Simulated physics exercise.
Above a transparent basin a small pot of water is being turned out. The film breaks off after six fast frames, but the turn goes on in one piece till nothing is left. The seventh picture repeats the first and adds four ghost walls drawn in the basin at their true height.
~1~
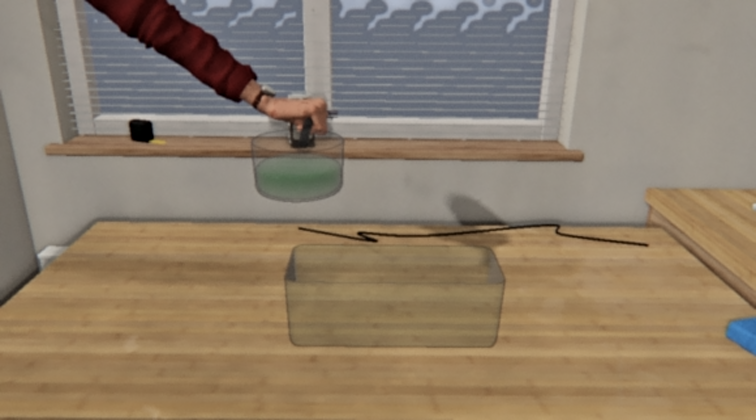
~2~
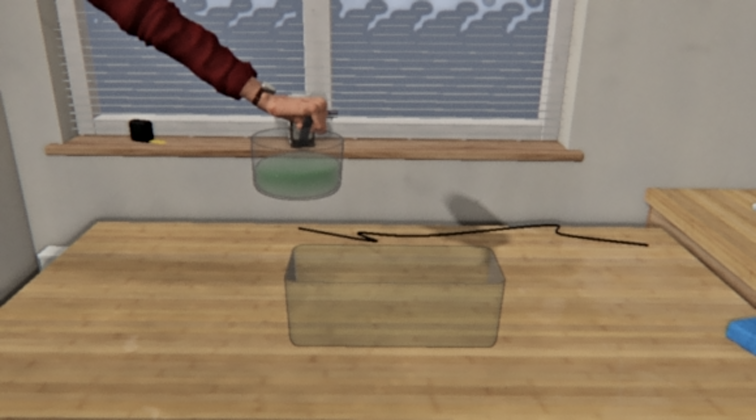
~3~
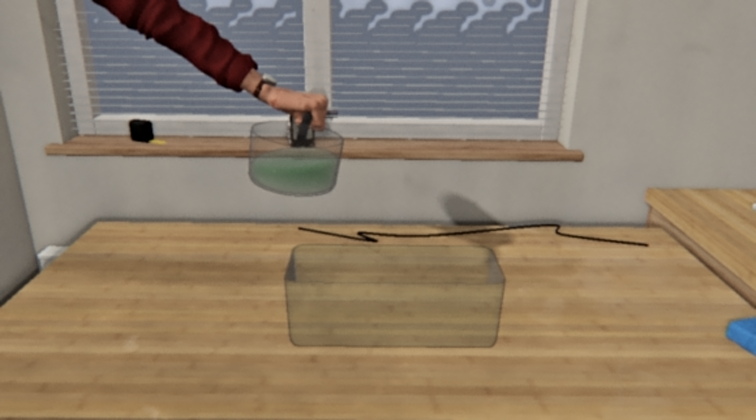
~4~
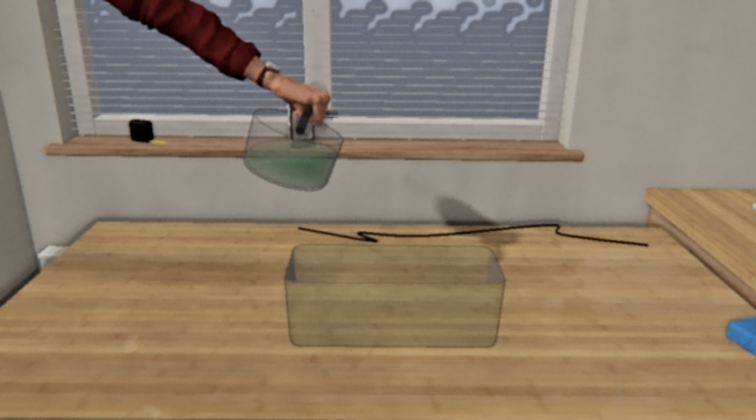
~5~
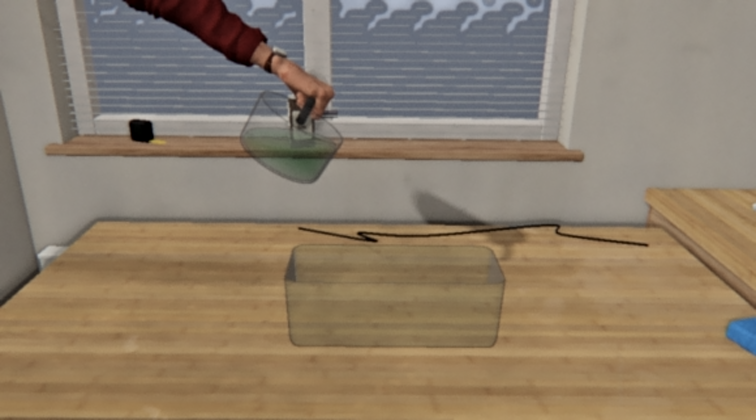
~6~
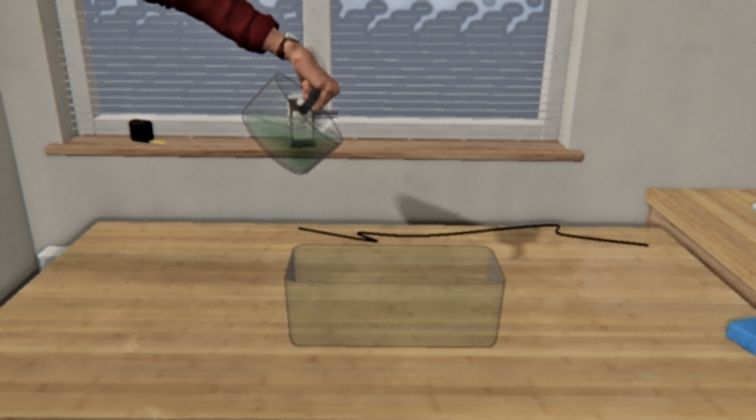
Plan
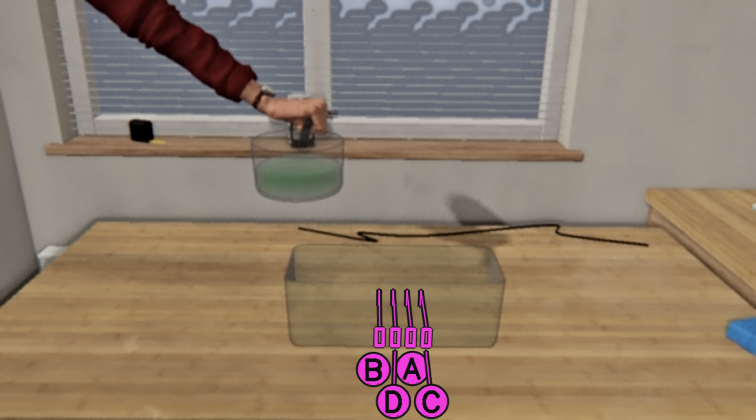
A hand in a red sleeve held a small clear pot of greenish water above a transparent basin on a wooden table, then slowly tilted it further and further over to the right.
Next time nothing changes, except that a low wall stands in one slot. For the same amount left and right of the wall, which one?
Position C.
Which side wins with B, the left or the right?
The right side.
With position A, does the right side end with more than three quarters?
No.
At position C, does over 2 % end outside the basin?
Yes, it does.
In magenta, A at (410, 351); B at (379, 351); C at (426, 351); D at (395, 351).
Choosing A, about 26 % ends left of the wall and 68 % right of it; 7 % is lost outside.
Choosing B, about 16 % ends left of the wall and 78 % right of it; 6 % is lost outside.
Choosing C, about 48 % ends left of the wall and 44 % right of it; 8 % is lost outside.
Choosing D, about 20 % ends left of the wall and 73 % right of it; 7 % is lost outside.
